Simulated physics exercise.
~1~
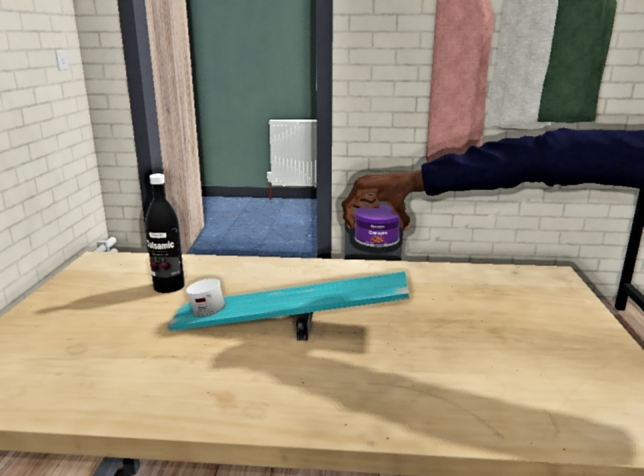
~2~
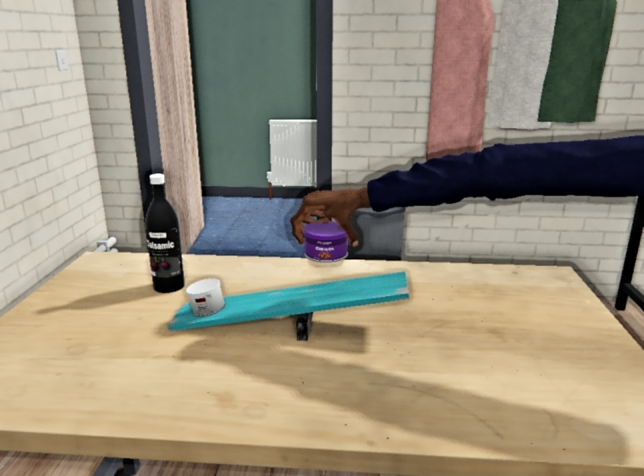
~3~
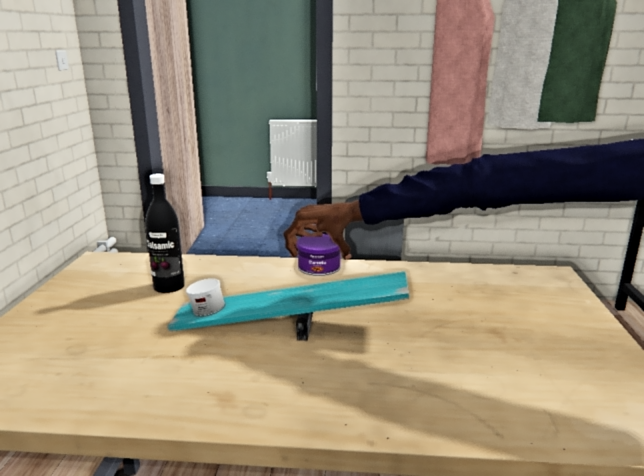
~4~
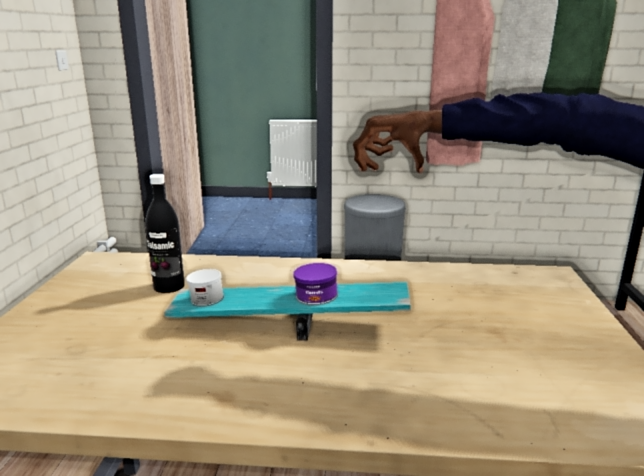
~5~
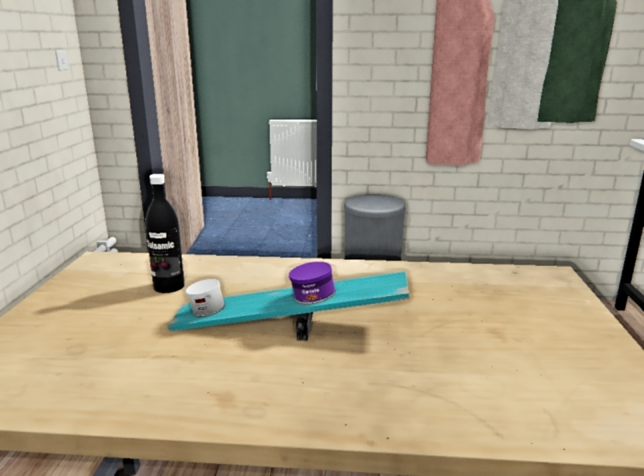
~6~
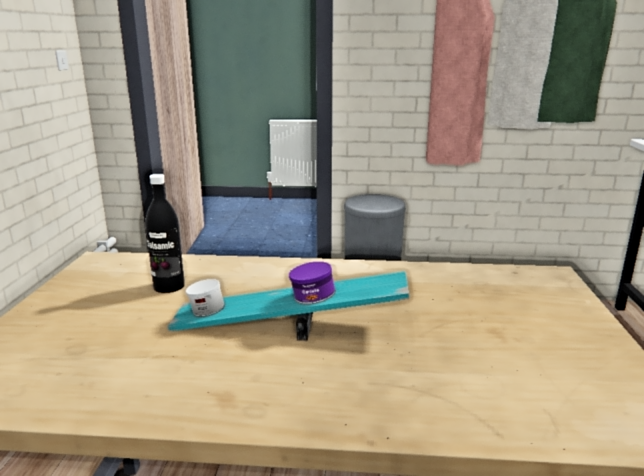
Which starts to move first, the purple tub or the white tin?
The purple tub moves first, carried left by the hand. The white tin only shifts later, when the plank rocks under it.
On a wooden table, a hand drops a purple tub onto a leaning turquoise plank, which rocks and settles as before.
